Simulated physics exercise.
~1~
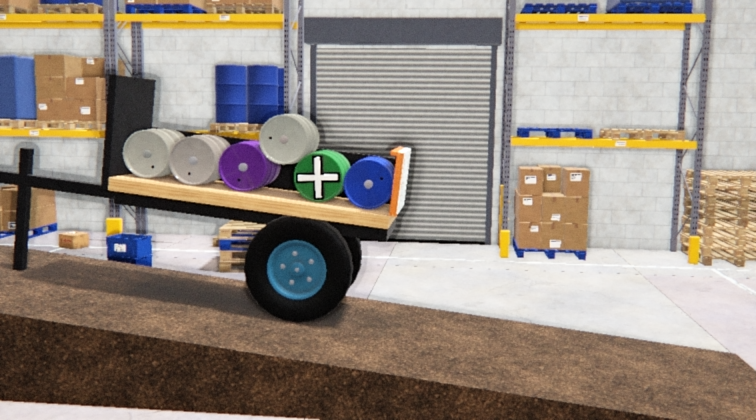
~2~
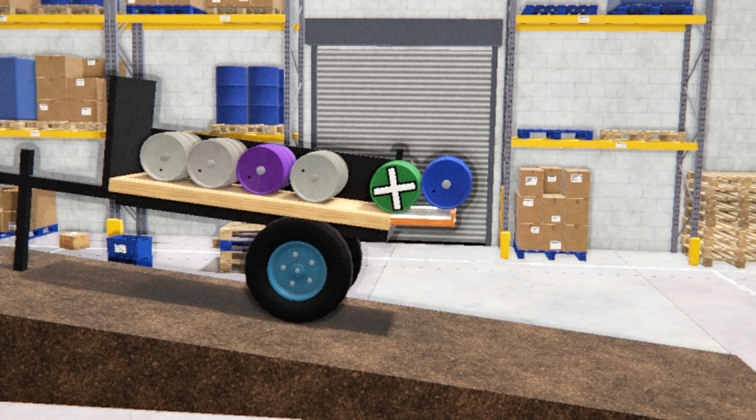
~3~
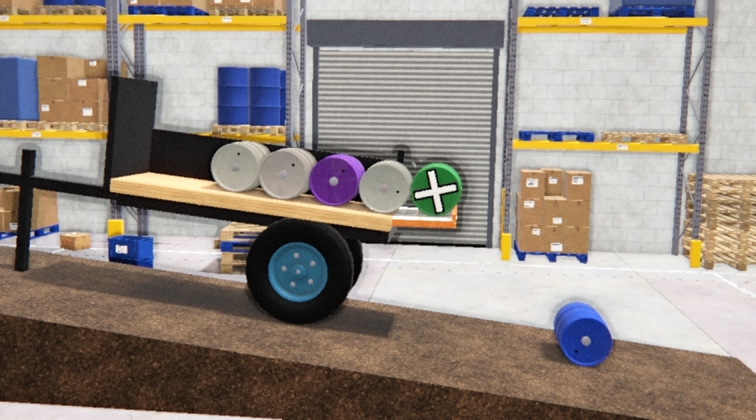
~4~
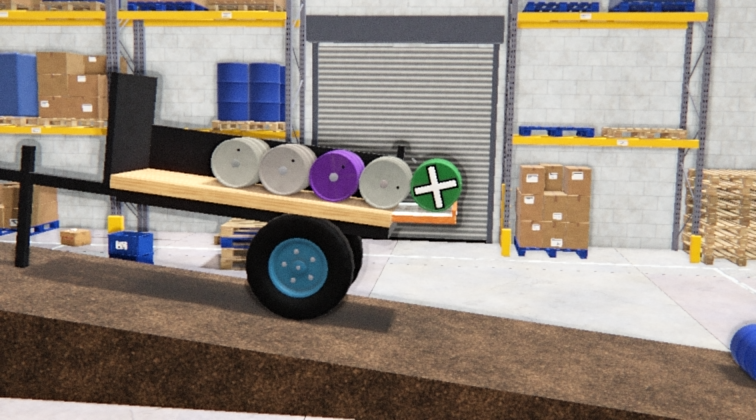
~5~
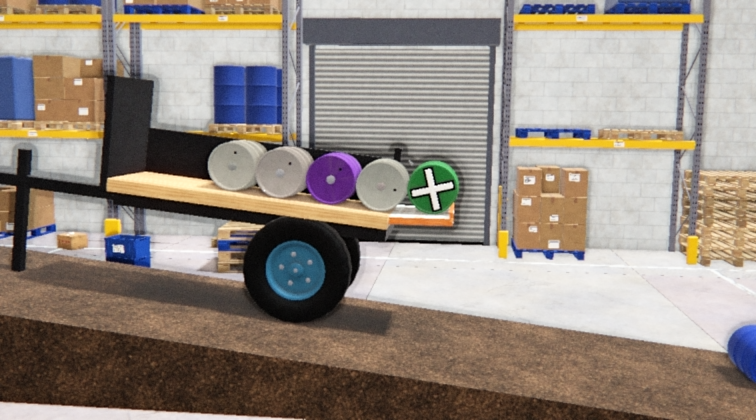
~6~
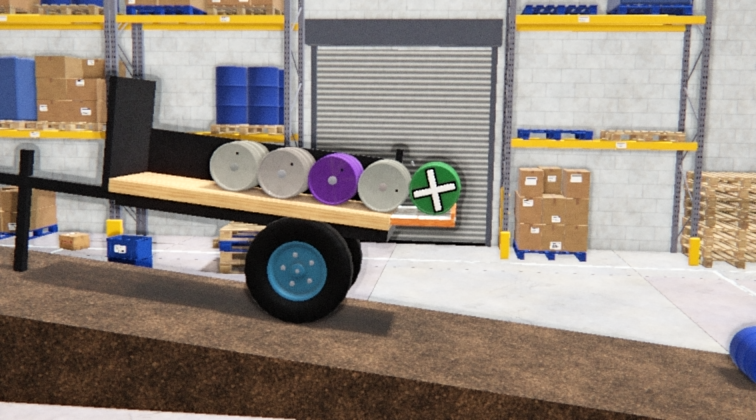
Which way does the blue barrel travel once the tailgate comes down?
It moves to the right, rolling over the lowered tailgate and off the trailer, and ends up at the right edge of the view.
